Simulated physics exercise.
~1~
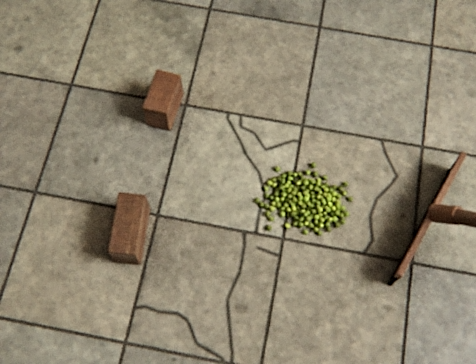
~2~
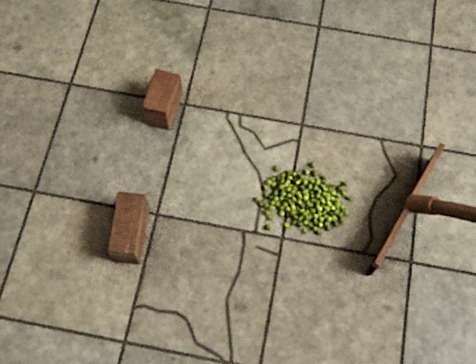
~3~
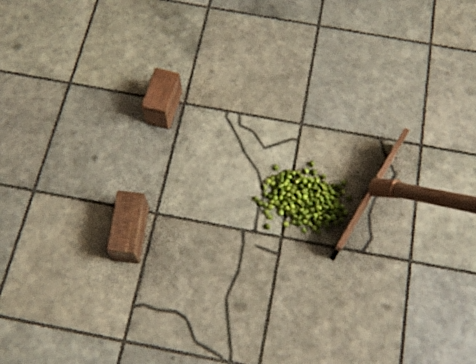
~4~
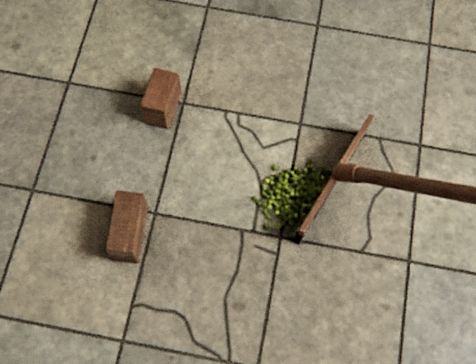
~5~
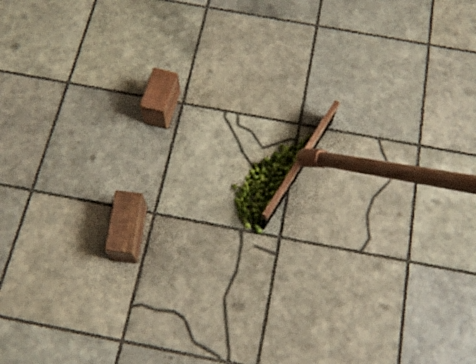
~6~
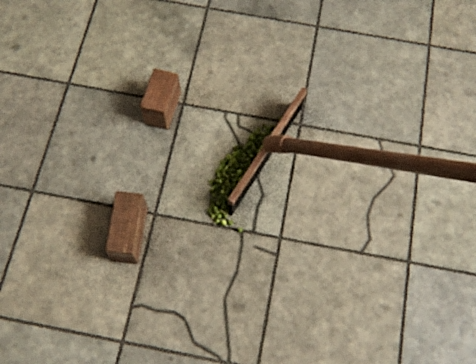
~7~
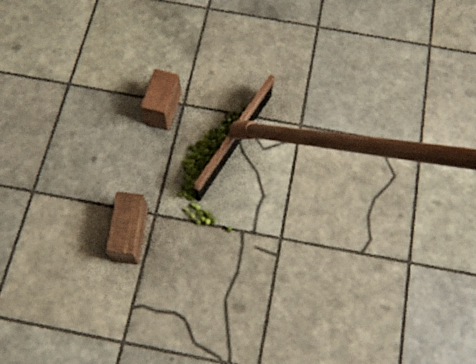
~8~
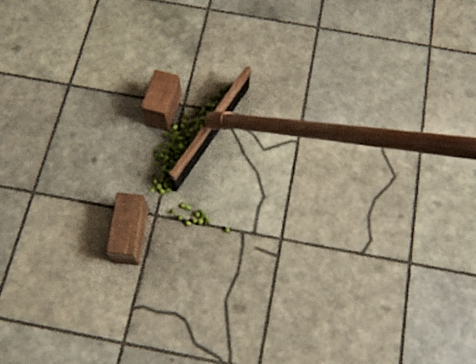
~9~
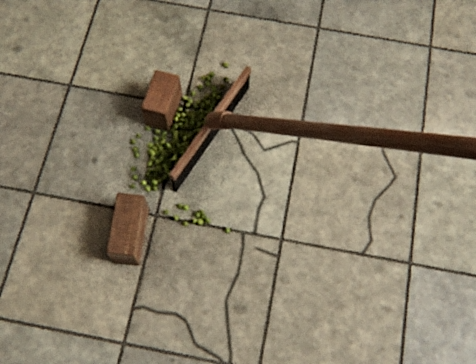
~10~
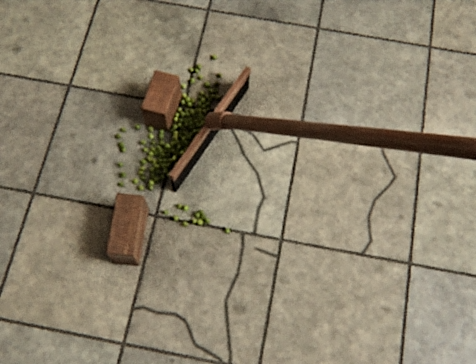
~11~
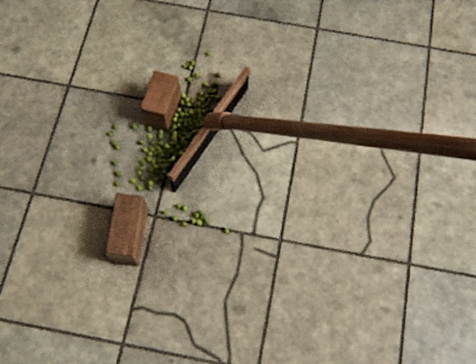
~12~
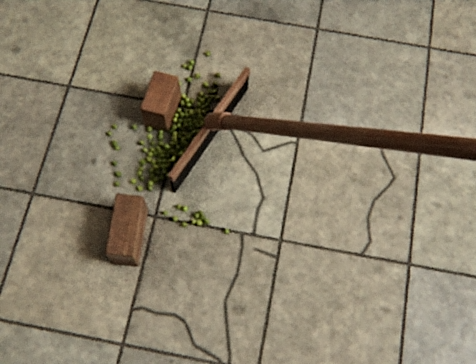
A wooden squeegee swept a pile of small green peas leftward across cracked stone tiles toward two brown blocks, then stopped, leaving most bunched before the blocks while some spread into the gap, a few rounded the far block, and stragglers trailed behind.
